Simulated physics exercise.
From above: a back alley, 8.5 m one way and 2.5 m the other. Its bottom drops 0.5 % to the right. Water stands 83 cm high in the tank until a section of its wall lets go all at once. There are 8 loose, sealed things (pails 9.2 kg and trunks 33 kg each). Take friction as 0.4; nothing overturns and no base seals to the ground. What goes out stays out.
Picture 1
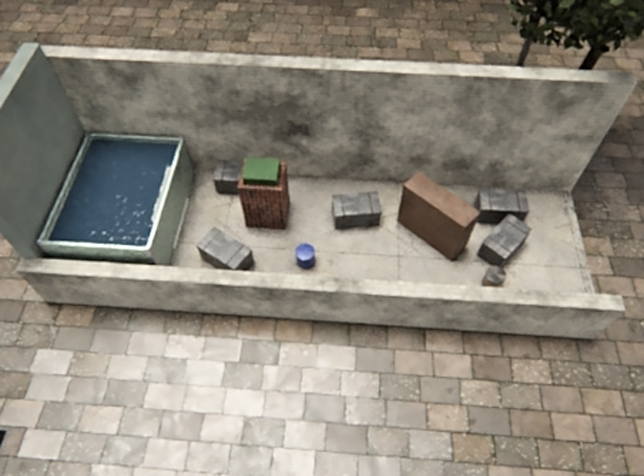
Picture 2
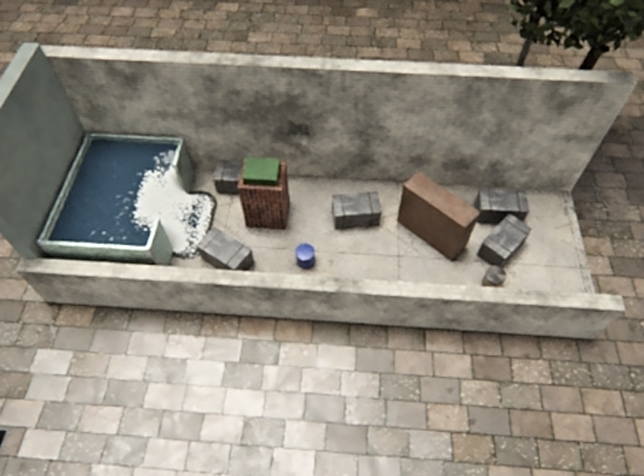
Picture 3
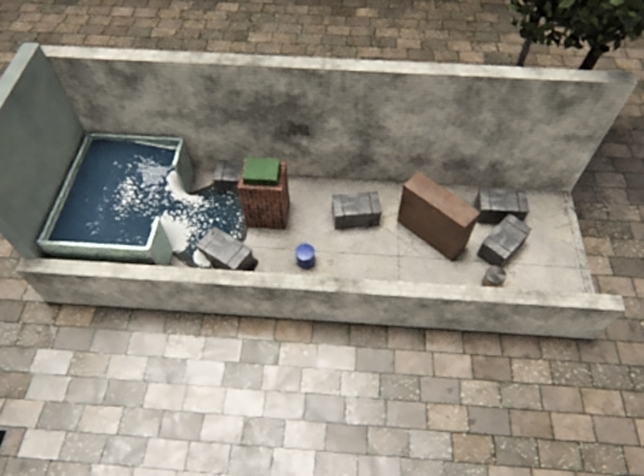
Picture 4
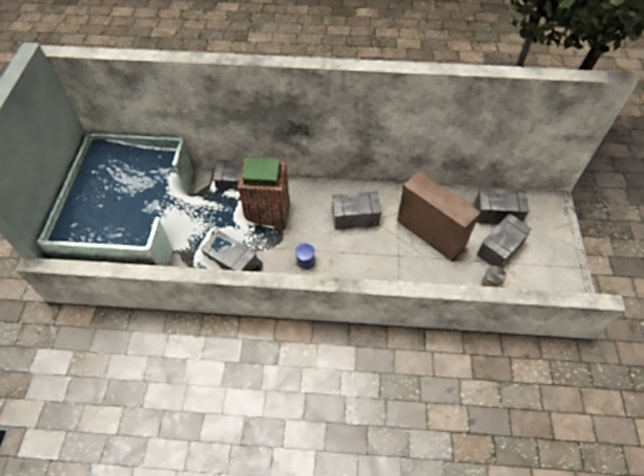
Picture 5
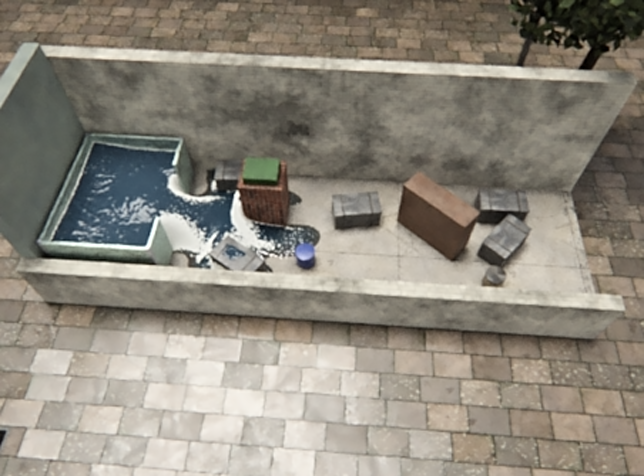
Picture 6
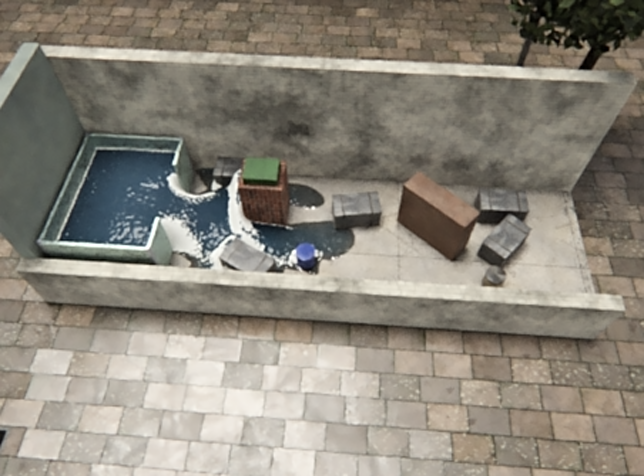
A long, concrete-walled trough in a paved back alley is seen from above by a still camera, with a pool of dark blue water at its left end. Grey trunks, a brick block topped in green, a small blue pail and a tilted brown slab stand along its pale floor. The pool's right side opens and foaming water spills rightward, swirling around the nearest trunks and brick block, then spreading past the pail.
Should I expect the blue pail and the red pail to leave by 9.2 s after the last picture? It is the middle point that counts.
The blue pail leaves; the red pail stays inside.
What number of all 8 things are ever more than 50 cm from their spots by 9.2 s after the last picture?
8 of them.
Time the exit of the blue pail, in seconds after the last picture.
Near 2.0 s.
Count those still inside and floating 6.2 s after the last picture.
At that moment 1.
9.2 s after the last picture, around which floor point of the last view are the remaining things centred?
At about (452, 233).
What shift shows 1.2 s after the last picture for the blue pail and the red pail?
Roughly 300 and 20 cm by then.
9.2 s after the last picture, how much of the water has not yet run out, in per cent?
About 54 per cent.
Then, 1.2 s after the last picture the blue pail is near (487, 284), 2.9 m from its start, aground; the red pail is near (436, 192), 0.2 m from its start, aground; 0 of 8 are out; 2 afloat.
Then, 3.8 s after the last picture the blue pail has gone out; the red pail is near (472, 218), 0.9 m from its start, aground; 3 of 8 are out; 2 afloat.
Then, 6.2 s after the last picture the blue pail has gone out; the red pail is near (472, 218), 0.9 m from its start, aground; 5 of 8 are out; 1 afloat.
Then, 9.2 s after the last picture the blue pail has gone out; the red pail is near (472, 218), 0.9 m from its start, aground; 5 of 8 are out; 0 afloat.
